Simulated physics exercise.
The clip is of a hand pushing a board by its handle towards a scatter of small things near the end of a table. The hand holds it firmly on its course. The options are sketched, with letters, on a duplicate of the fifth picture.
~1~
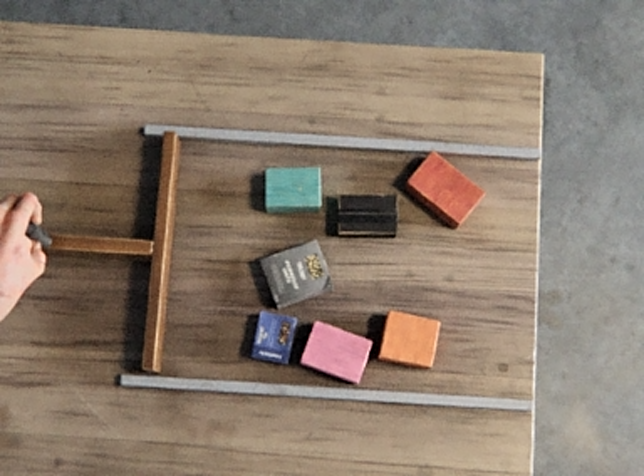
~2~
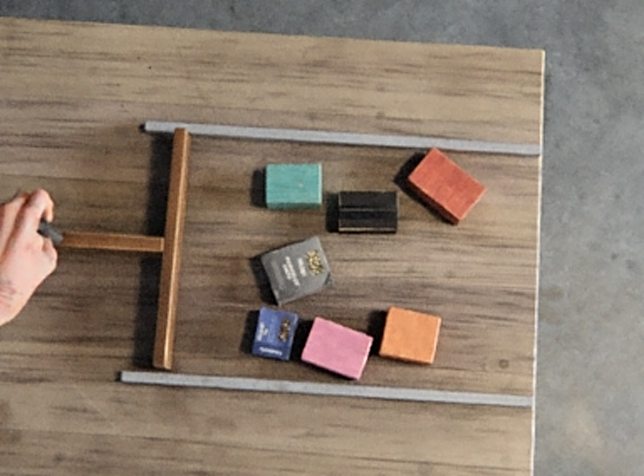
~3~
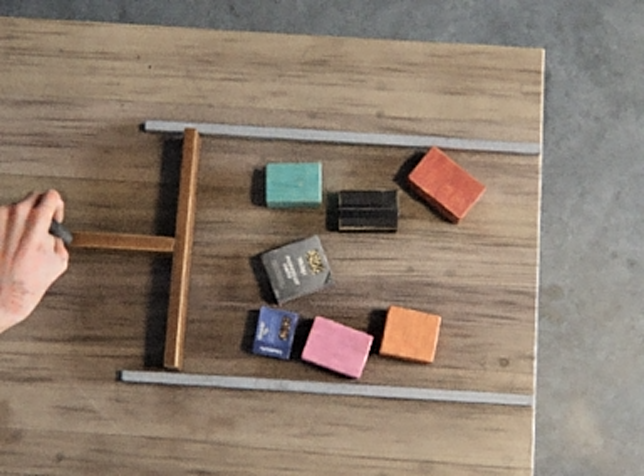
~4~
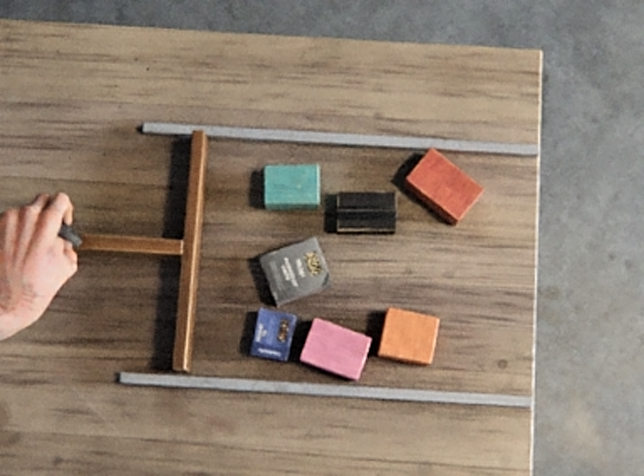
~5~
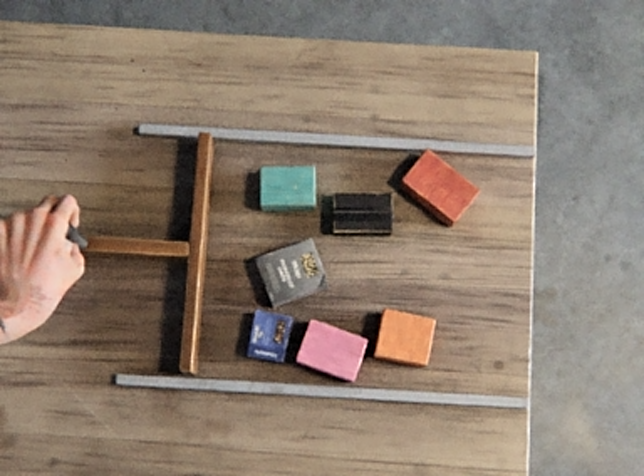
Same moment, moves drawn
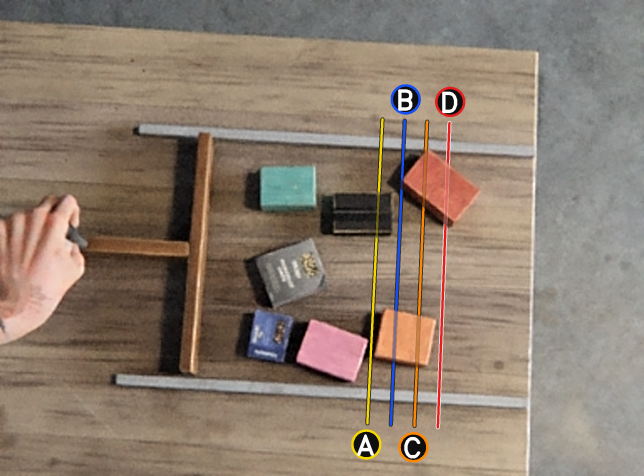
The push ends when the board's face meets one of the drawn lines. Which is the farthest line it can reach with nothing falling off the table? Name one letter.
It can go as far as B.
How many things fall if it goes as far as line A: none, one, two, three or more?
By then, none.
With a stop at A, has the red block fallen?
No.
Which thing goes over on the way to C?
The orange block.
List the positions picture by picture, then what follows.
Board (159, 248); grey packet (297, 275); black box (367, 217), in the first picture.
Board (170, 245); orange block (409, 337), in the second picture.
Board (181, 245); turquoise block (294, 186), in the third picture.
Board (189, 247); grey packet (296, 272), in the fourth picture.
Board (195, 250); red block (440, 189); orange block (404, 339); blue packet (270, 337), in the fifth picture.
On the marked copy, A at (375, 267); B at (398, 269); C at (421, 270); D at (444, 271).
Taking B. A third of the way, board (269, 254); pink block (341, 351); blue packet (292, 341).
Two thirds of the way, board (343, 258); orange block (470, 332); red block (447, 190).
When it is over, board (395, 261); orange block (522, 335); red block (496, 197); nothing has fallen.
As for the rest, A is safe but short; C drops the orange block; D drops the red block and orange block.
